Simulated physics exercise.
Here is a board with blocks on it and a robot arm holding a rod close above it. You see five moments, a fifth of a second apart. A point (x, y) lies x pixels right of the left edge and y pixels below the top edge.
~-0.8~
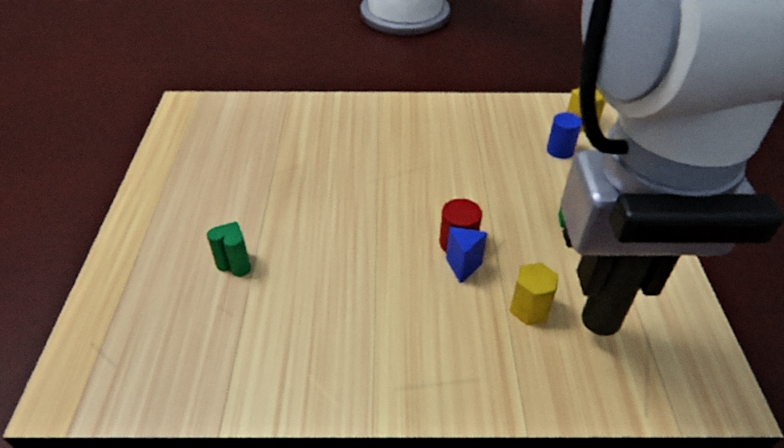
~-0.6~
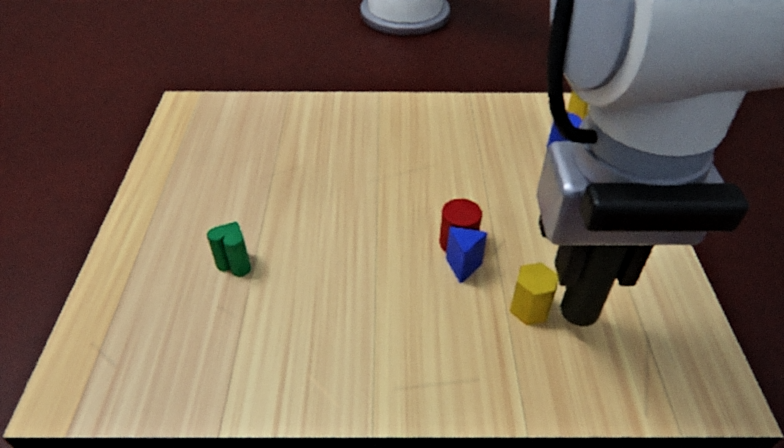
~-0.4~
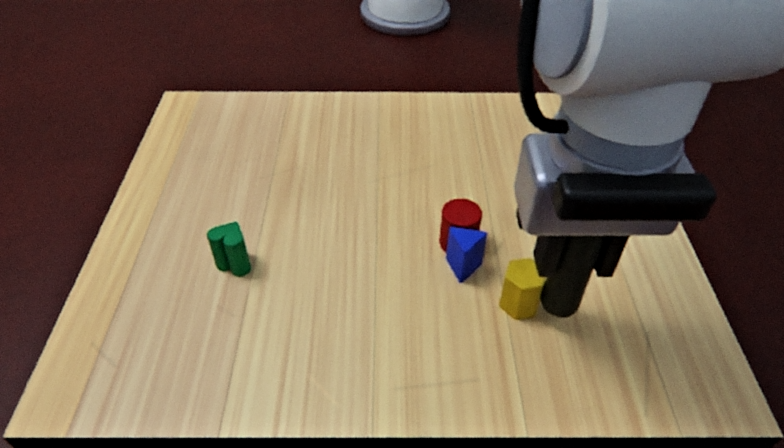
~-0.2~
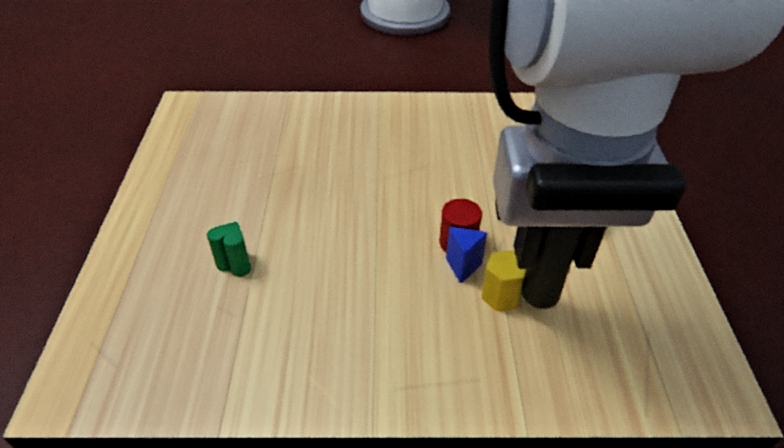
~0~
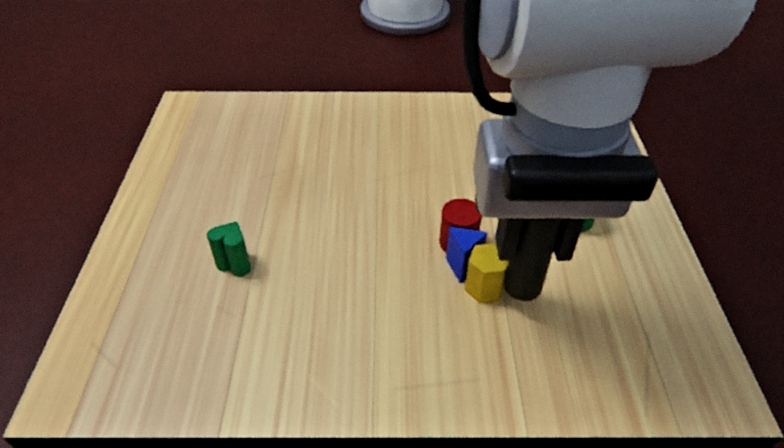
The robot arm moved its dark rod left to the yellow six-sided block and pushed it left and slightly away, up close to the blue three-sided block beside the red cylinder.
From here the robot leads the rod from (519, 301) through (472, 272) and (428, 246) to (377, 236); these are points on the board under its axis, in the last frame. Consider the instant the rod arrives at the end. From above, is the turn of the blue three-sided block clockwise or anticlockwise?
Viewed from the top, it goes anticlockwise.
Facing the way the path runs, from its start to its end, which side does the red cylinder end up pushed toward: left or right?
The answer is right.
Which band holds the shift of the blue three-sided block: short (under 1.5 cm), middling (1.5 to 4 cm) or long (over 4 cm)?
Displaced more than 4 cm.
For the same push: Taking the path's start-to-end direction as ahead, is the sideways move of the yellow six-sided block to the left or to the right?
It's going to go left.
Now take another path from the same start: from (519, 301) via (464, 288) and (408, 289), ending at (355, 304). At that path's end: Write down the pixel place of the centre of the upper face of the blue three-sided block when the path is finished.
Close to (431, 219).
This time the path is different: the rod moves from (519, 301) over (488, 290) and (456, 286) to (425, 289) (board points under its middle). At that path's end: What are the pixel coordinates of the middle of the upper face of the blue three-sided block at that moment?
About (429, 218).
On the path given first. One third of the way, rod (474, 259); blue three-sided block (426, 220), turned 20° clockwise; yellow six-sided block (440, 241), turned 25° anticlockwise.
Two thirds of the way, rod (428, 233); red cylinder (447, 193); blue three-sided block (392, 208), turned 20° clockwise; yellow six-sided block (410, 236), turned 75° anticlockwise.
At the end, rod (377, 223); red cylinder (447, 193); blue three-sided block (349, 200), turned 25° anticlockwise; yellow six-sided block (408, 236), turned 85° anticlockwise.
